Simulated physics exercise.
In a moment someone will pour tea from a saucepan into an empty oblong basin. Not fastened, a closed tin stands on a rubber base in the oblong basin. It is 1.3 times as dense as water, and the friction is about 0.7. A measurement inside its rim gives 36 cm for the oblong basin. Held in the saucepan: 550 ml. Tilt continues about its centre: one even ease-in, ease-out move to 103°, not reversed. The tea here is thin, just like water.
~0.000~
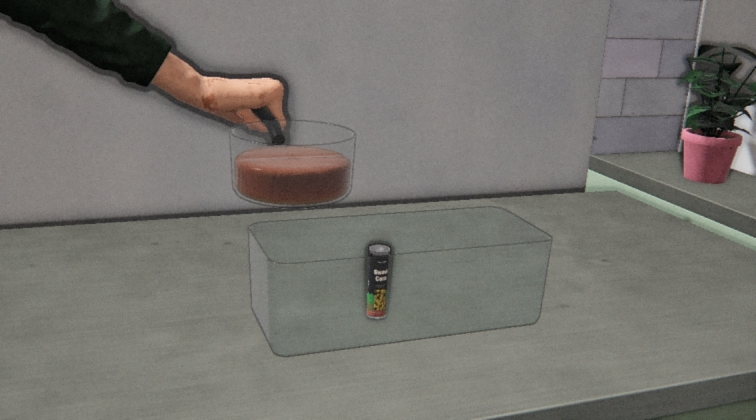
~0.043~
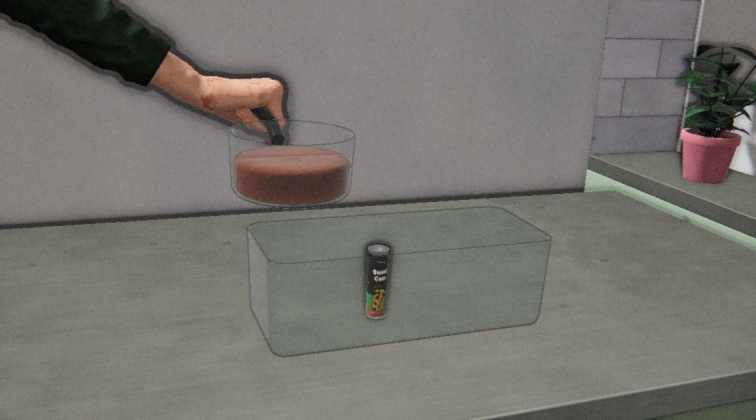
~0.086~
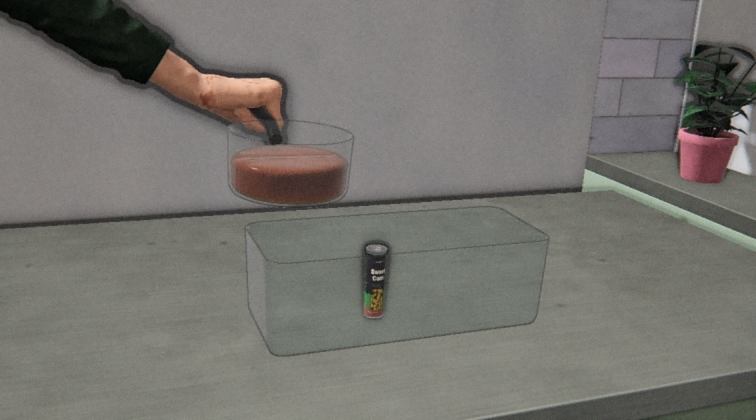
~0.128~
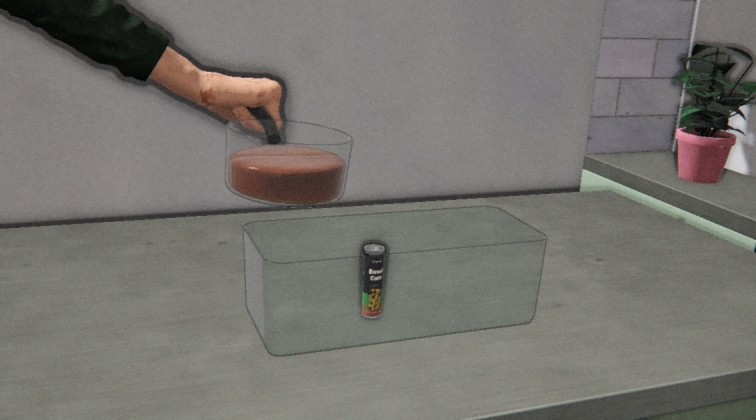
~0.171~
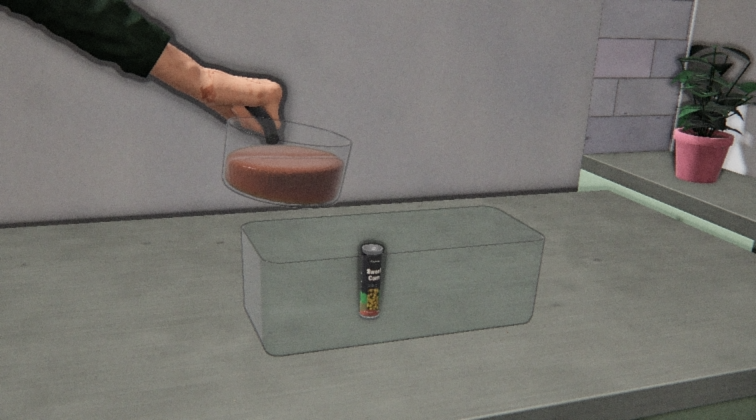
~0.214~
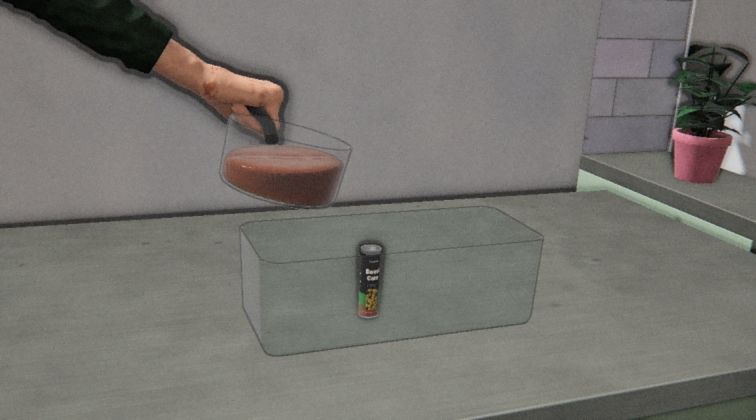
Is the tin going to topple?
No.
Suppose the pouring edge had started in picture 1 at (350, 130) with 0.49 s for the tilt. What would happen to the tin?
After that, the tin overturns.
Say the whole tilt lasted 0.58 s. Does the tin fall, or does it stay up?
Then the tin tumbles.
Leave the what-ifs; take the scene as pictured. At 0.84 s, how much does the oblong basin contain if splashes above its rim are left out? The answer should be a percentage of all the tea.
Around 82 parts in a hundred.
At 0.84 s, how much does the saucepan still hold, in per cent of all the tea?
Roughly 12 percent remains.
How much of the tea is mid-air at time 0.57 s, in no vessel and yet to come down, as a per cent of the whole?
28 per cent.
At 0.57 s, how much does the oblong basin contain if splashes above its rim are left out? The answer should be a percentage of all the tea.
Fraction in basin: Approx. 10%.
Then, 0.57 s in, the tilt is 72° and 61 per cent is still to pour; the tin stands where it began.
Then, 0.84 s in, the tilt is 101° and 13 per cent is still to pour; the tin stands where it began.
Then, 1.11 s in, the tilt is 103° and 1 per cent is still to pour; the tin stands where it began.
Then, 1.41 s in, the tilt is 103° and 0 per cent is still to pour; the tin stands where it began.
Finally, the tin stands where it began.
